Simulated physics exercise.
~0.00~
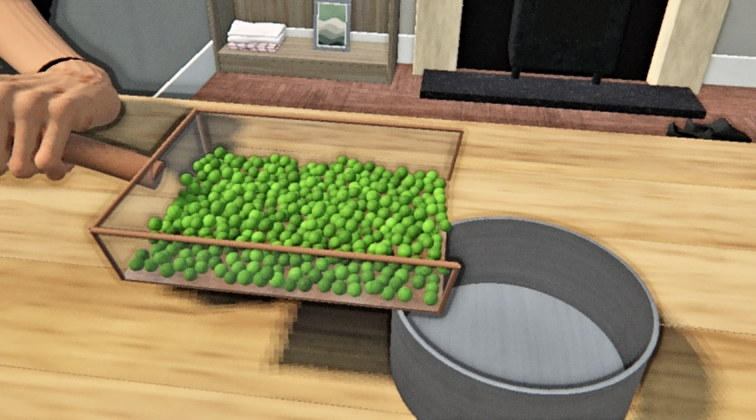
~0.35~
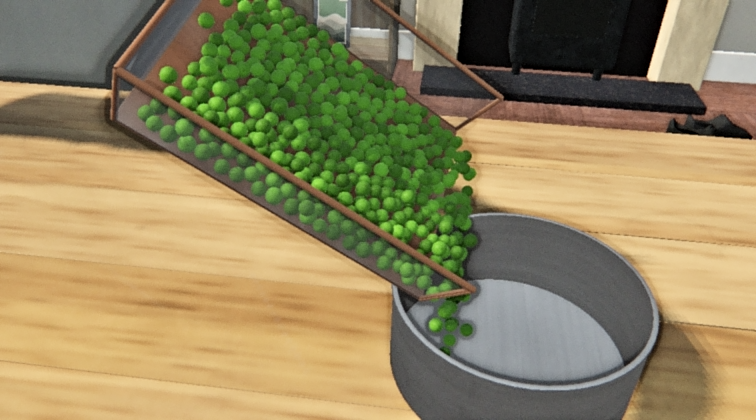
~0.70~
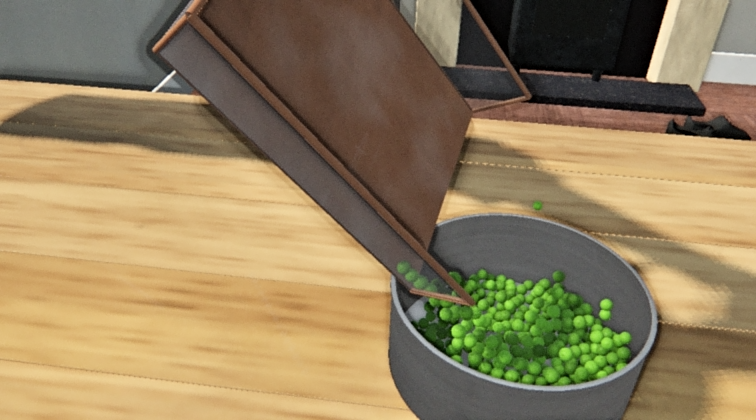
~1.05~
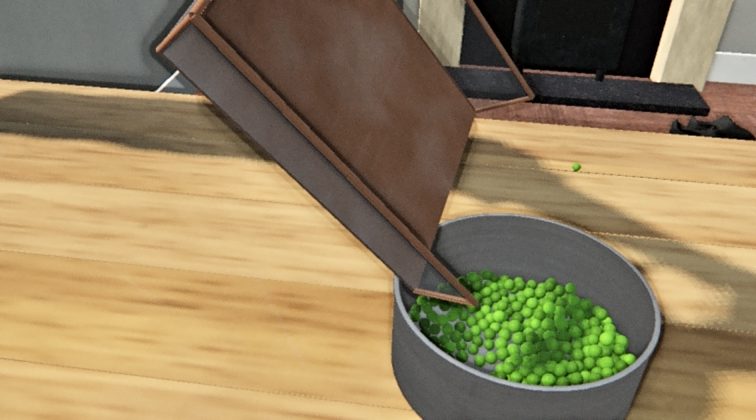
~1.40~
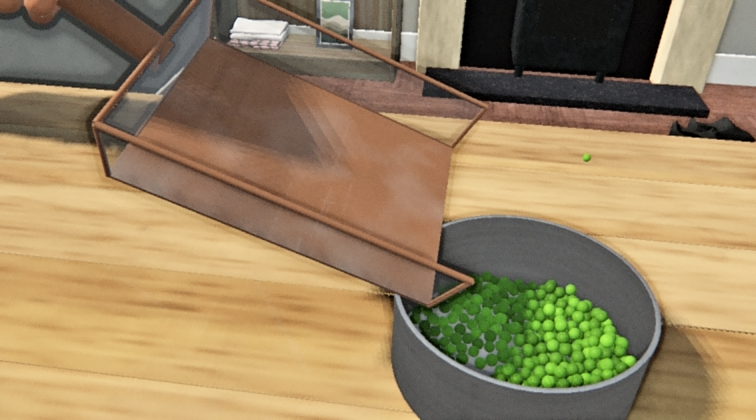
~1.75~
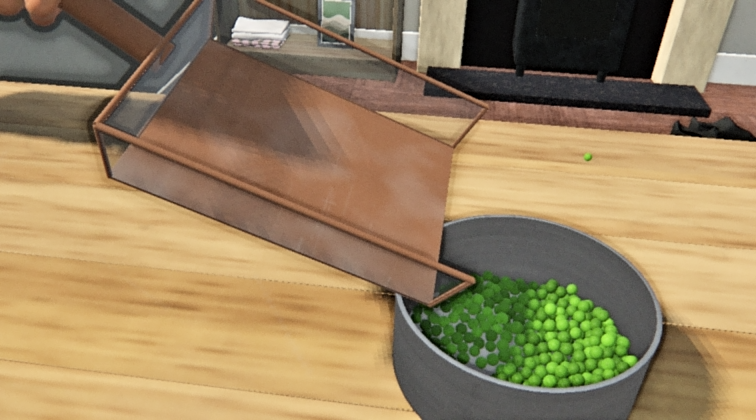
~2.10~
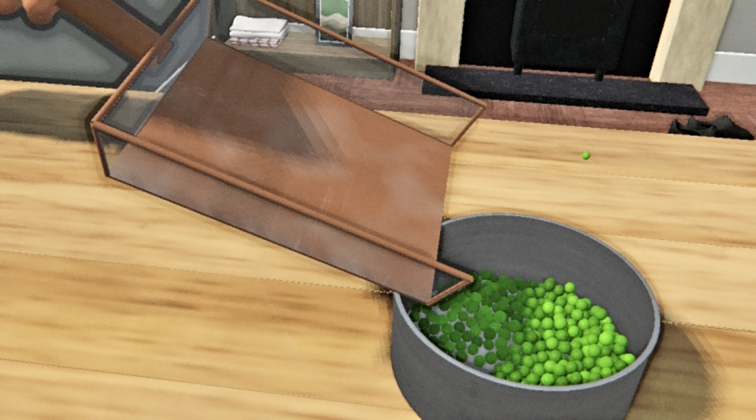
A hand tipped a clear-sided brown scoop full of green peas to the right, pouring them into a round grey pot on a wooden table, then tilted the empty scoop partway back and held it there, with one stray pea lying beyond the pot.
